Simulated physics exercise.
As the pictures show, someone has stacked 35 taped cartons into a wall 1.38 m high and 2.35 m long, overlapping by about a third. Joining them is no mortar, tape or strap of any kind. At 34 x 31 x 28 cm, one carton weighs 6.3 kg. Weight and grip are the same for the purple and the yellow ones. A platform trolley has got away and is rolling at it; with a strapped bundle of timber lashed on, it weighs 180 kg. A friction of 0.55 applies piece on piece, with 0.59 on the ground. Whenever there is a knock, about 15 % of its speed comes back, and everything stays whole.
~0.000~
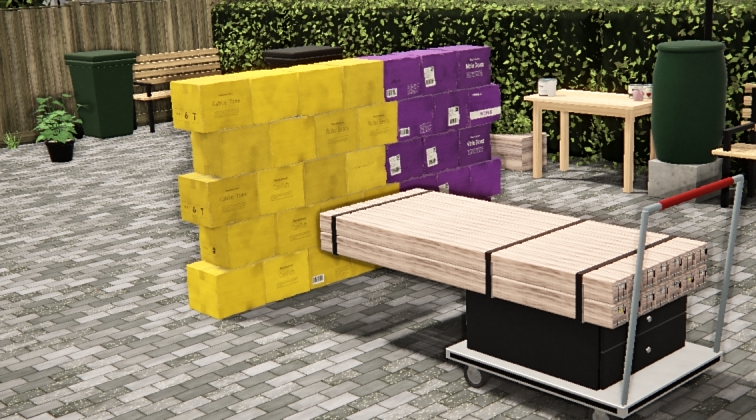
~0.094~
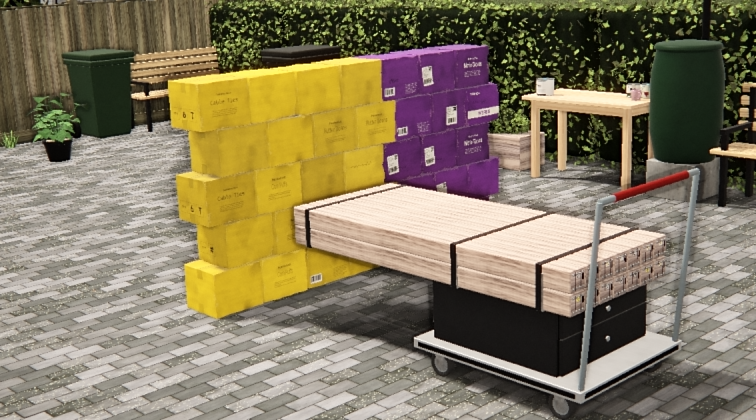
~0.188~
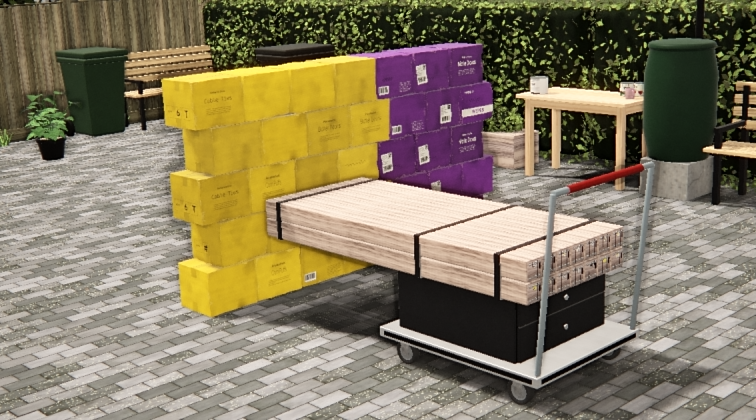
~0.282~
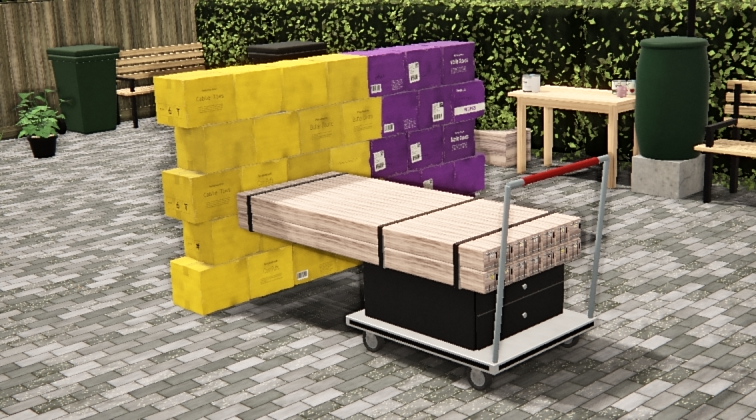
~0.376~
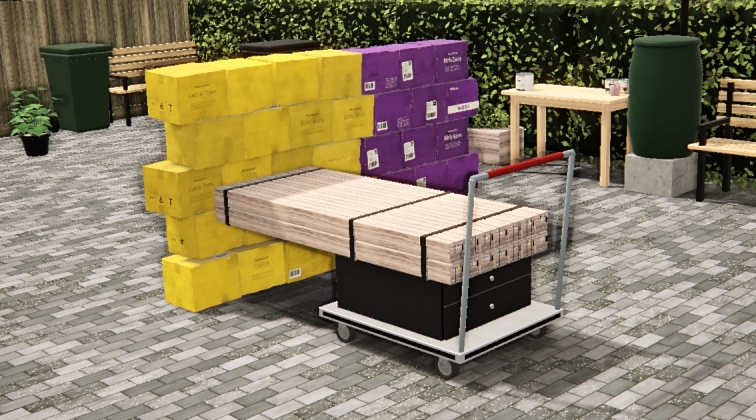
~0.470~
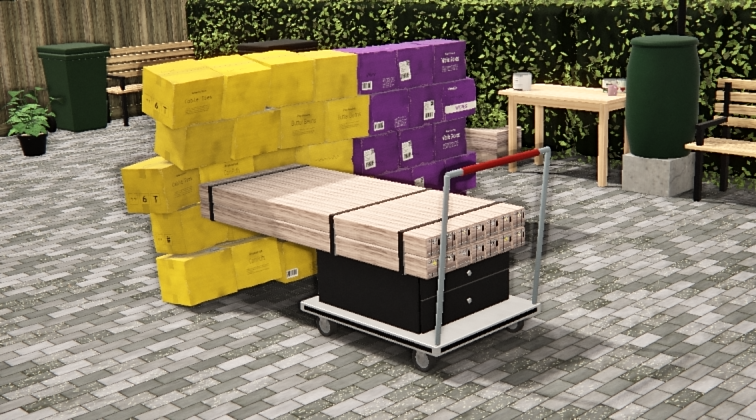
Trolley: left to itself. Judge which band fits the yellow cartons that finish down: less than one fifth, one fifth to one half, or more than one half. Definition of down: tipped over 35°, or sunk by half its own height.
The band is more than one half.
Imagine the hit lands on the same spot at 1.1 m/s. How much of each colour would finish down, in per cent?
Result - yellow: 80%; purple: 10%.
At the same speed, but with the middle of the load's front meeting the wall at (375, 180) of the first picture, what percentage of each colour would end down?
Result - yellow: 40 %; purple: 60 %.
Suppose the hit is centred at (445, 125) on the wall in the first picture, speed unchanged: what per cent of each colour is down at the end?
You'd end up with yellow at 10 and purple at 90 percent down.
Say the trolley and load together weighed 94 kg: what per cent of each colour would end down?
Yellow 80, purple 10 %.
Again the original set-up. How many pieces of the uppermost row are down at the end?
From the top row, the count is 5.
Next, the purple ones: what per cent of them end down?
Purple share down - 10 in a hundred.
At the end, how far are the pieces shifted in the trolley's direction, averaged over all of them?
It comes out to something like 50 centimetres.
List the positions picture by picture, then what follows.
In the first picture (each place is the centre of the face we see best; the camera pans a little), load (326, 226) 67 cm short of the wall; top yellow carton (322, 91); top purple carton (475, 68); all as stacked.
Load (300, 219) 47 cm short of the wall; top yellow carton (320, 90), in the second picture.
Load (272, 212) 27 cm short of the wall; top yellow carton (314, 89), in the third picture.
Load (243, 205) 7 cm short of the wall; top yellow carton (306, 87), in the fourth picture.
Load (220, 199) 9 cm into the wall's line; top yellow carton (298, 82) moved 29 mm; steepest lean 4°, the carton at (203, 97); 13 have shifted, in the fifth picture.
Load (205, 195) 22 cm into the wall's line; top yellow carton (292, 84) tilted 9°; top purple carton (451, 62); steepest lean 15°, the carton at (199, 103); 17 have shifted, in the sixth picture.
By 0.62 s, load 40 cm past the wall's line, still rolling; 3 of the 20 yellow cartons down (3 of 35 in all colours); top yellow carton tilted 17°.
By 0.90 s, load 71 cm past the wall's line, still rolling; 10 of the 20 yellow cartons down (10 of 35 in all colours); top yellow carton tilted 24°.
By 1.46 s, load 1.19 m past the wall's line, still rolling; 13 of the 20 yellow cartons down (13 of 35 in all colours); top yellow carton on its side.
By 2.20 s, load 1.42 m past the wall's line, still rolling; 16 of the 20 yellow cartons down (17 of 35 in all colours); top yellow carton tilted 45°, 1.02 m lower.
When it is over (3.1 s), load 1.41 m past the wall's line, stopped; 16 of the 20 yellow cartons down (17 of 35 in all colours); top yellow carton 1.10 m lower; top purple carton unmoved. That is 80 per cent. In pixels of the last frame, middles, top yellow carton near (42, 232), top purple carton near (435, 61).
